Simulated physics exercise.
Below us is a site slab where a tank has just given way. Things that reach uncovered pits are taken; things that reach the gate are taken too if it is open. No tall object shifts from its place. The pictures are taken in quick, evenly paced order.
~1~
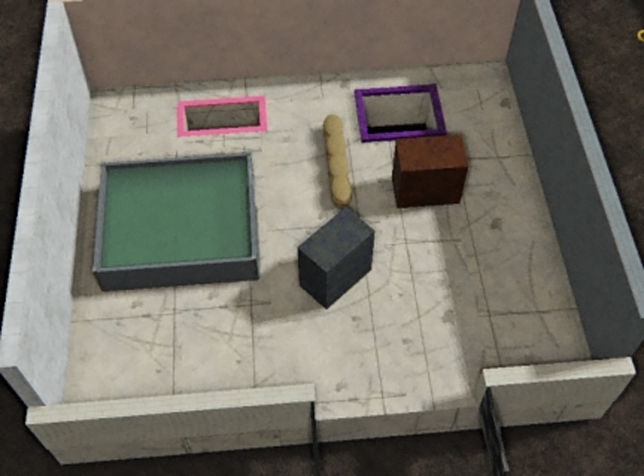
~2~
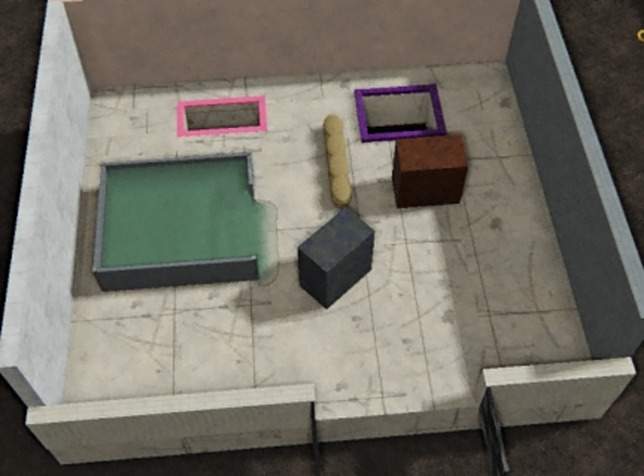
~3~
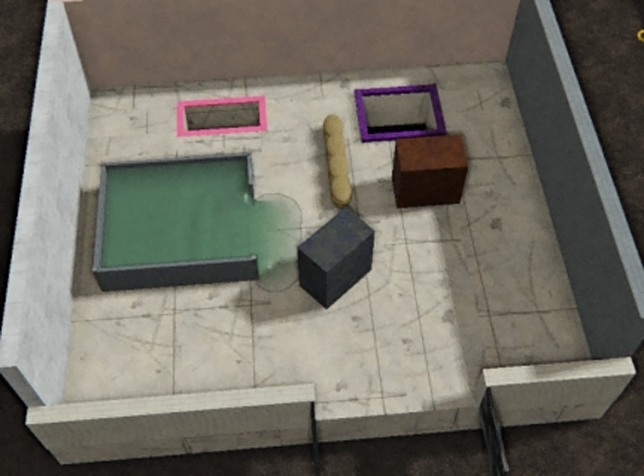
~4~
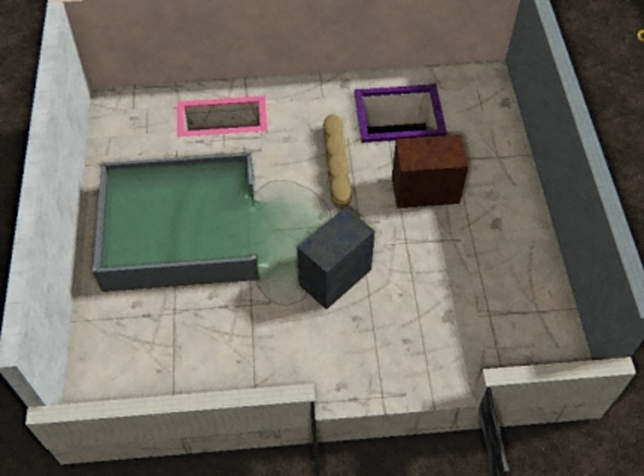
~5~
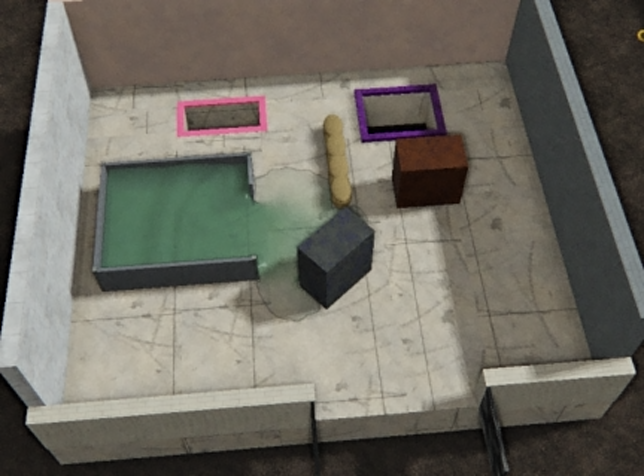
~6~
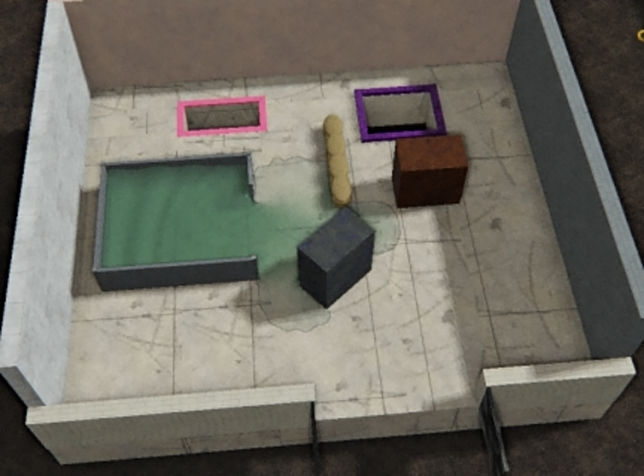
Green water poured out through a gap in the right side of the tank and spread thinly across the pale slab, around the dark grey block and past the lumpy tan barrier, while everything else stayed put.
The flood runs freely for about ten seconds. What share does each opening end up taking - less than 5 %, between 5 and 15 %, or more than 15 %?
One by one: The gate will likely win a middling part of five to fifteen per cent. The purple pit will likely win a minor part below five per cent. The pink pit will likely win a middling part of five to fifteen per cent.
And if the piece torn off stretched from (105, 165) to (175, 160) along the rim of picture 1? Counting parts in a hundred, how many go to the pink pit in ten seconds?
The pink pit gets 45 per cent.
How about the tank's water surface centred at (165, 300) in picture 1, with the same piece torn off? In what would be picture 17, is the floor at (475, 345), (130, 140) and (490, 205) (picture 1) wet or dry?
Okay, first one got wet, second one high and dry, last one high and dry.
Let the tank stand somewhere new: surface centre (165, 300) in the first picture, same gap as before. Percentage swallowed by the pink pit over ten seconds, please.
So the pink pit gets 4 in a hundred.
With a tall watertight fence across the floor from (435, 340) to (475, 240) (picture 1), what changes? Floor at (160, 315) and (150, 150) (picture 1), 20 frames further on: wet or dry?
In the listed order, the first spot is spared and the second is spared.
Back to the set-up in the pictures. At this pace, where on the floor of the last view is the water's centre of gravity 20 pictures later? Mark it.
Estimate: (294, 232).
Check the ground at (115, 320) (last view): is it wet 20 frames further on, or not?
Looking at that place, I'd say still bare.
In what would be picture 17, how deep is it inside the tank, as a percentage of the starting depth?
That comes to some 54 per cent.
A moment on, water covers 15 % of the floor; the gate 0 %, the purple pit 0 %, the pink pit 0 %.
Next, water covers 35 % of the floor; the gate 0 %, the purple pit 0 %, the pink pit 0 %.
Then, water covers 55 % of the floor; the gate 2 %, the purple pit 1 %, the pink pit 1 %.
Later, water covers 75 % of the floor; the gate 5 %, the purple pit 1 %, the pink pit 5 %.
In the end, water covers 90 % of the floor; the gate 9 %, the purple pit 1 %, the pink pit 10 %.
